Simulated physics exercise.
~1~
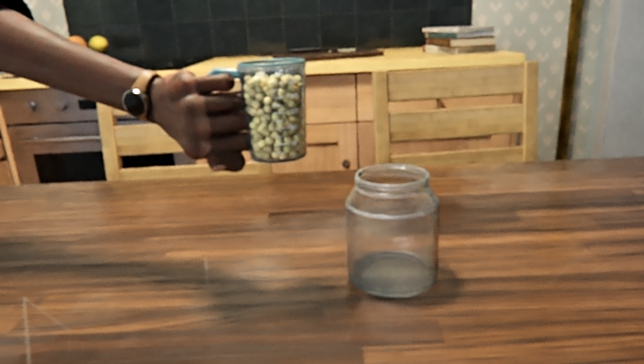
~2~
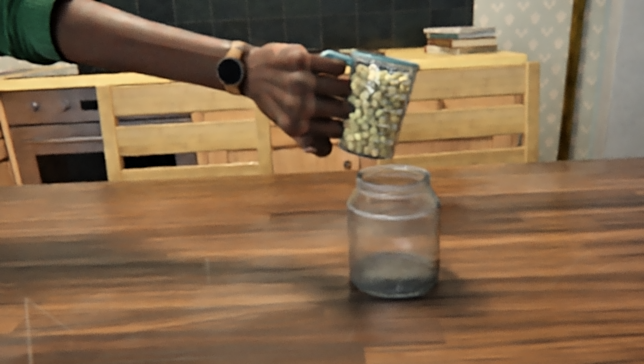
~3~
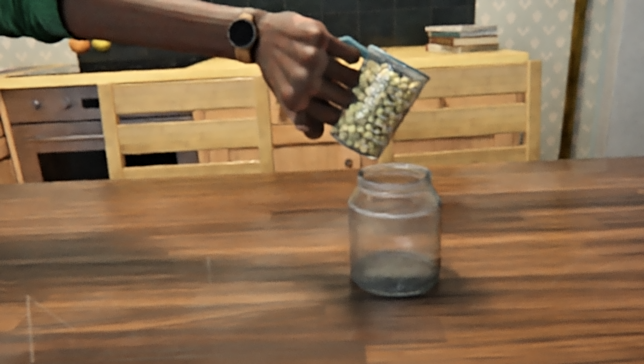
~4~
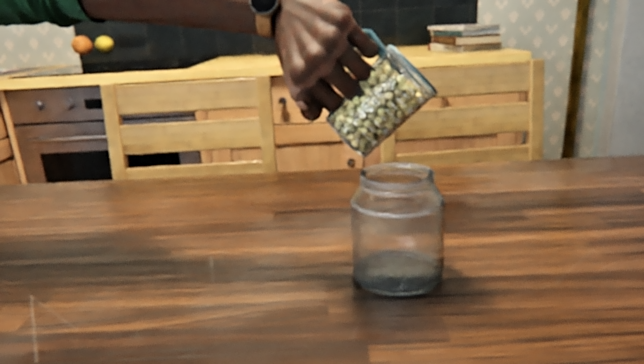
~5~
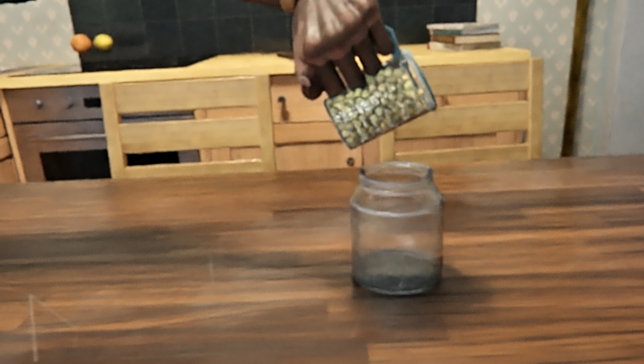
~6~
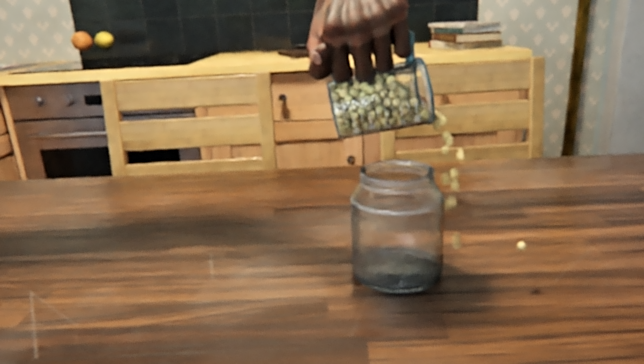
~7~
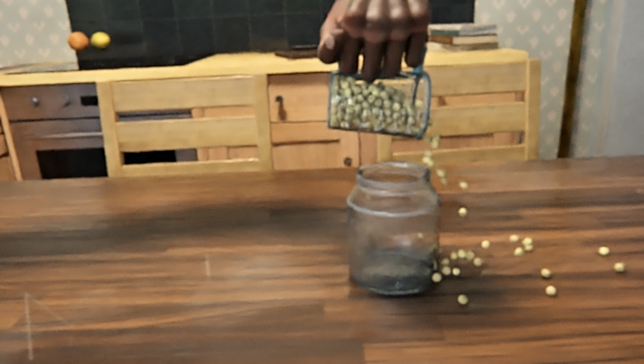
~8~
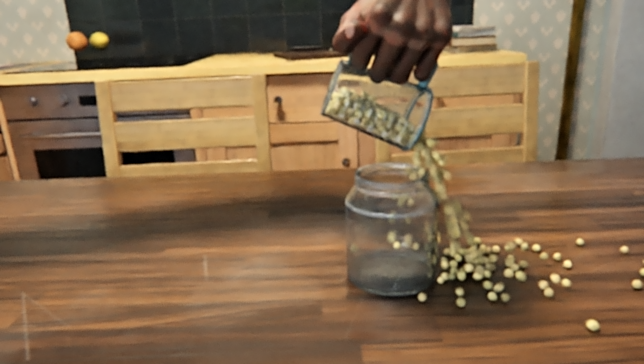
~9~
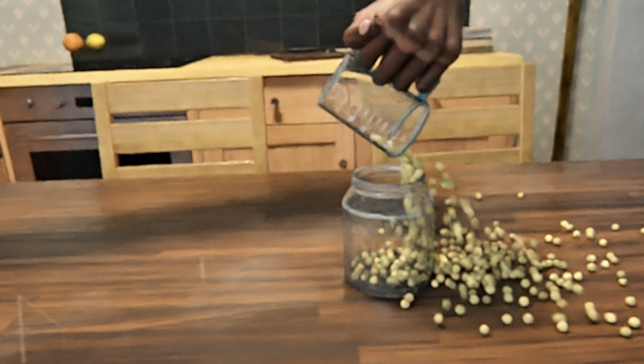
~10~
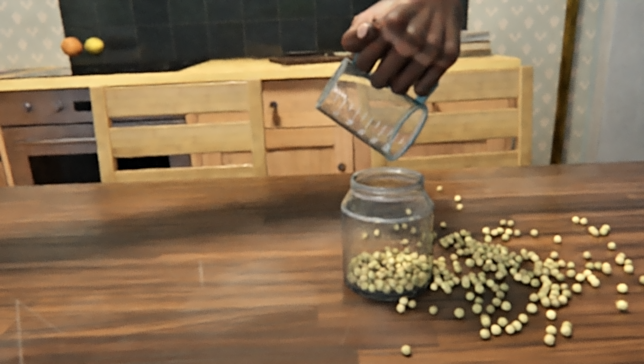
The clip shows a hand tilting a clear measuring cup of soya beans over an open glass jar on a wooden table; the beans pour out, some landing in the jar but most scattering across the table to the right, leaving the overturned cup looking empty.
